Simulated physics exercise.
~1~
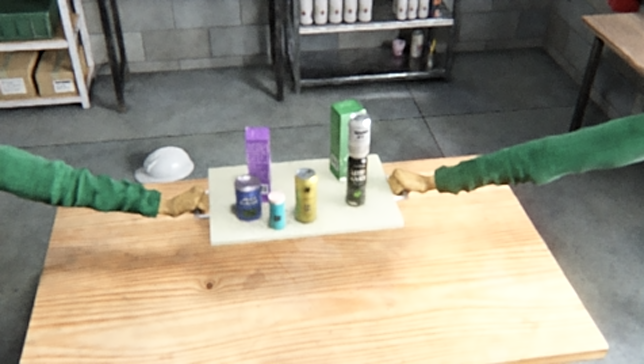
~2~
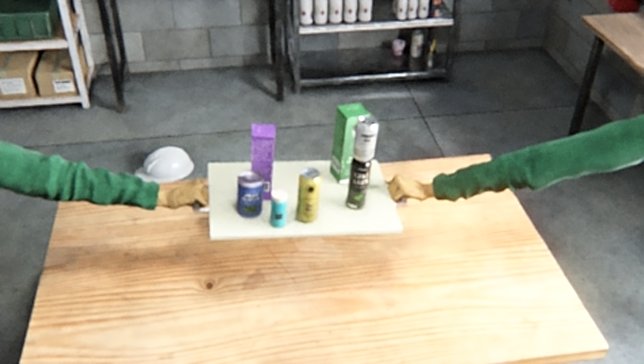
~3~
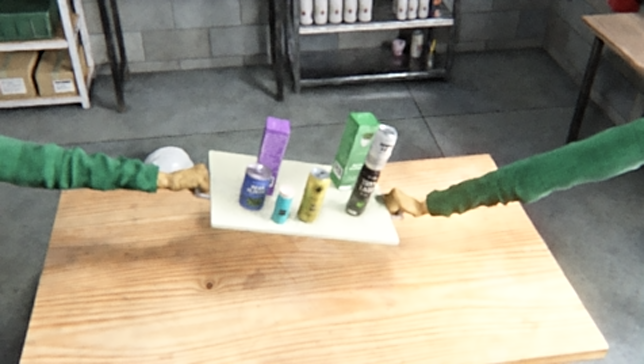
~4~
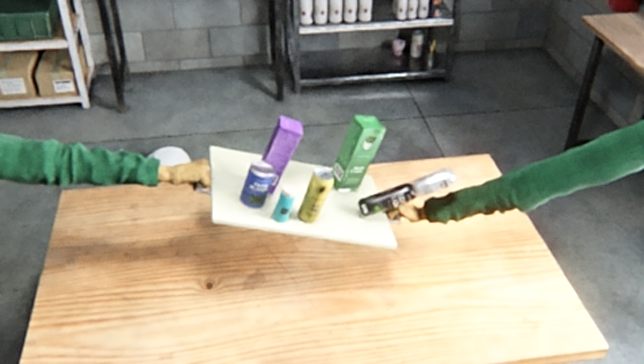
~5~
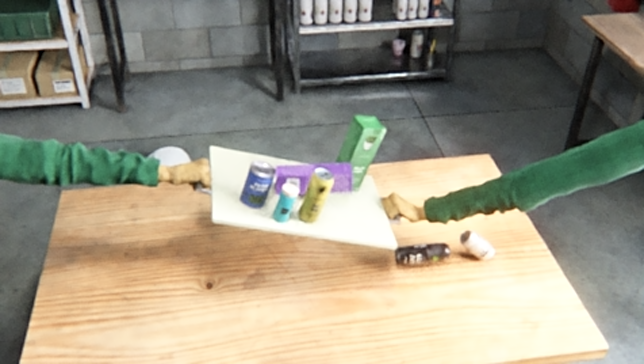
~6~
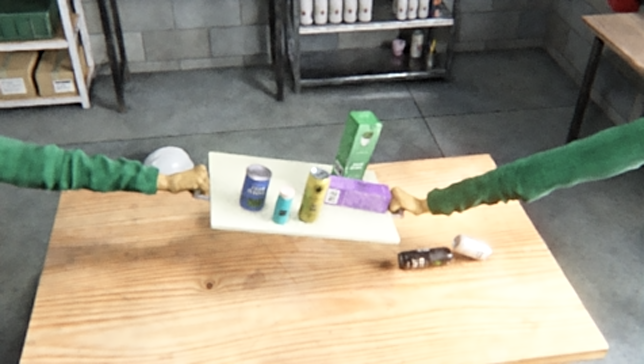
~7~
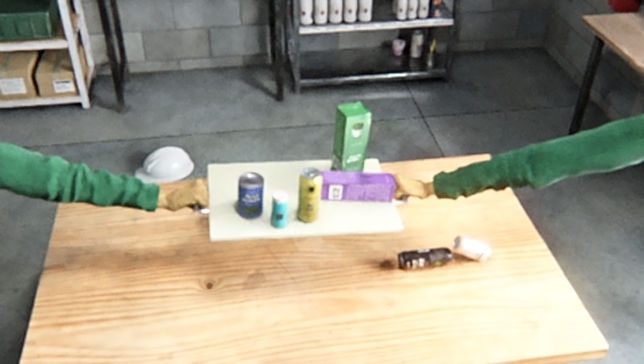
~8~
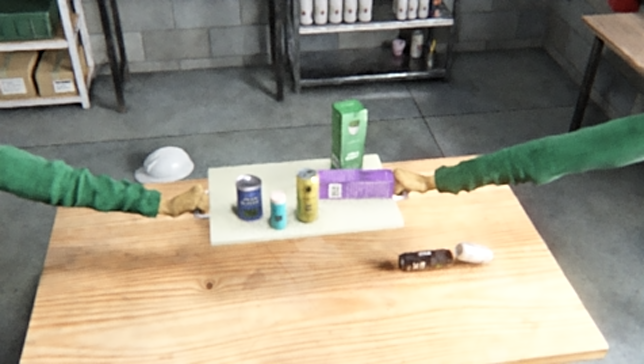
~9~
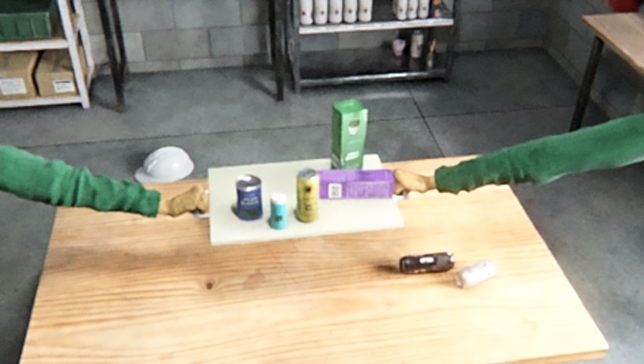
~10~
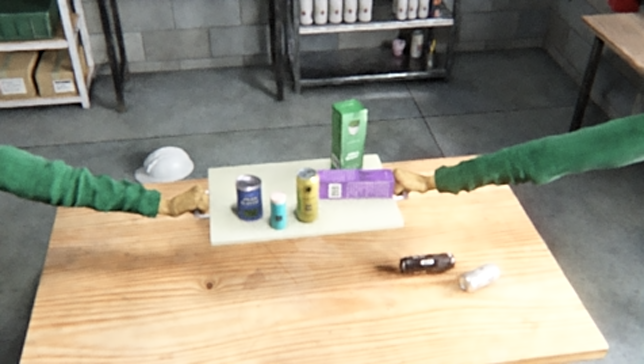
The clip opens on two green-sleeved arms in gloves holding a plain tray above a wooden table, with a white can standing on a black can beside a green carton, a purple carton, a blue tin, a turquoise shaker and a yellow can. The hands dip the tray's right edge, and everything on it leans. The white and black cans topple rightward and drop onto the table, while the purple carton falls over and slides right. The hands level the tray again, and the white can rolls slightly nearer. Finally, the purple carton lies beside four upright items on the tray.
